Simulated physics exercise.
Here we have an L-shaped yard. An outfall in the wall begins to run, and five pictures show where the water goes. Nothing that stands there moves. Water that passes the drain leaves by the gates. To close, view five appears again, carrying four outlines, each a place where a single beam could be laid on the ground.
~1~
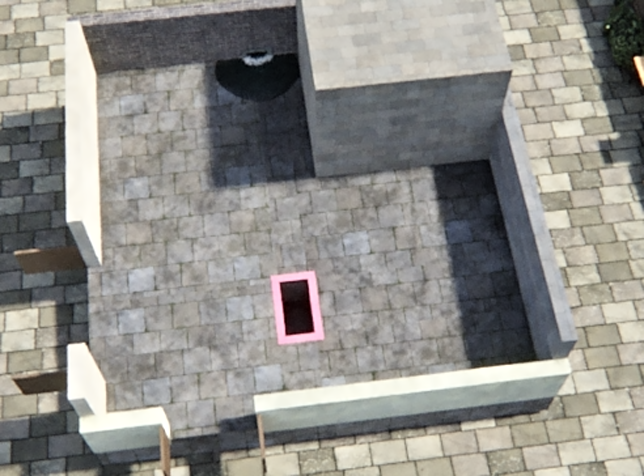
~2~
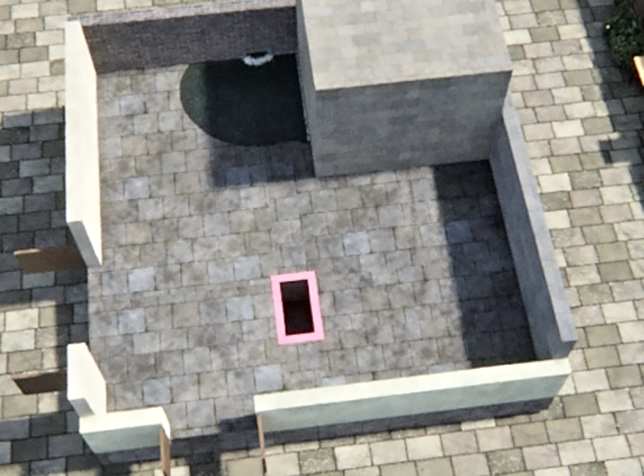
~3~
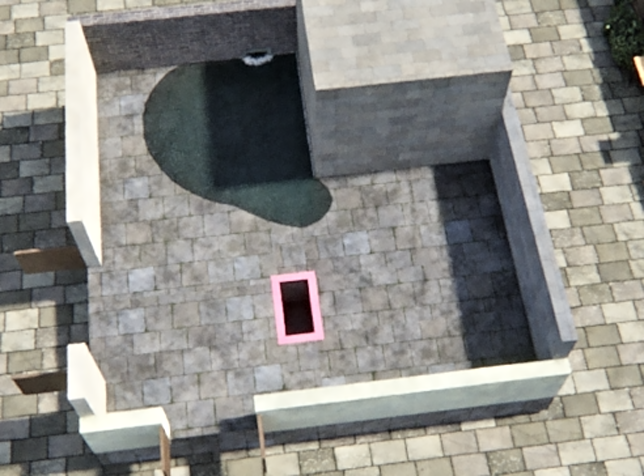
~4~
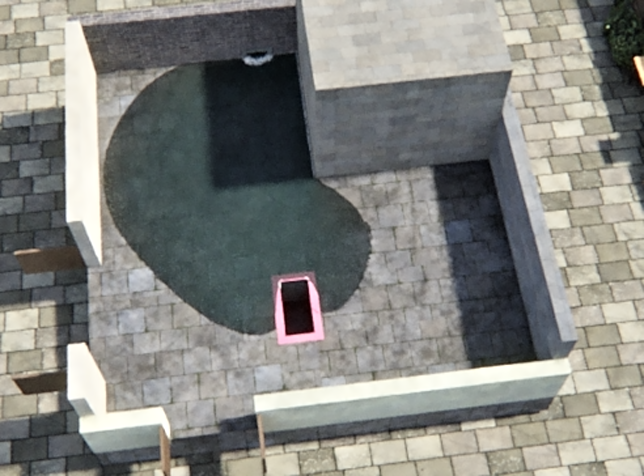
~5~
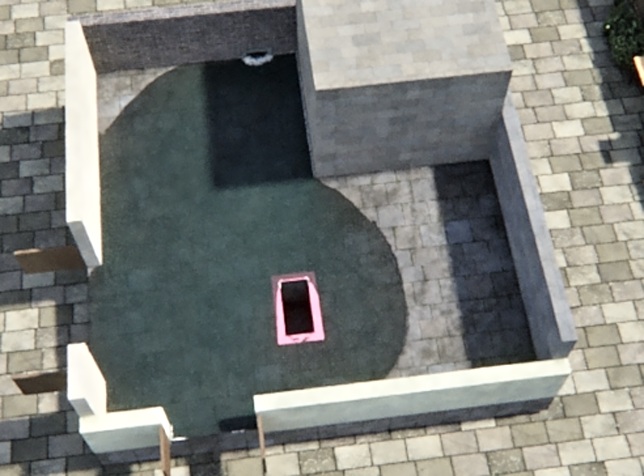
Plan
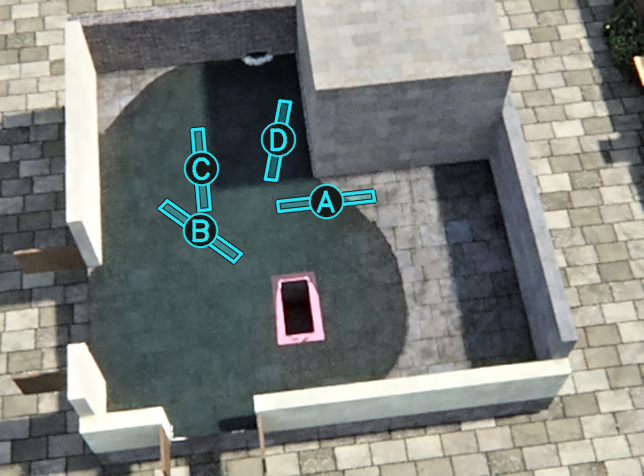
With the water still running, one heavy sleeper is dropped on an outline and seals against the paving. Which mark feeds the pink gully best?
B.
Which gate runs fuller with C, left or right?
The right one.
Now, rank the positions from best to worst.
B, C, D, A.
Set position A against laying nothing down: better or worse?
Worse.
On the marked copy, A from (278, 206) to (373, 195); B from (163, 204) to (237, 257); C from (204, 210) to (197, 129); D from (270, 179) to (285, 101).
If A is chosen, about 9 % of the stream goes into the pink gully, about 89 % out by the gates.
If B is chosen, about 43 % of the stream goes into the pink gully, about 54 % out by the gates.
If C is chosen, about 27 % of the stream goes into the pink gully, about 70 % out by the gates.
If D is chosen, about 18 % of the stream goes into the pink gully, about 79 % out by the gates.
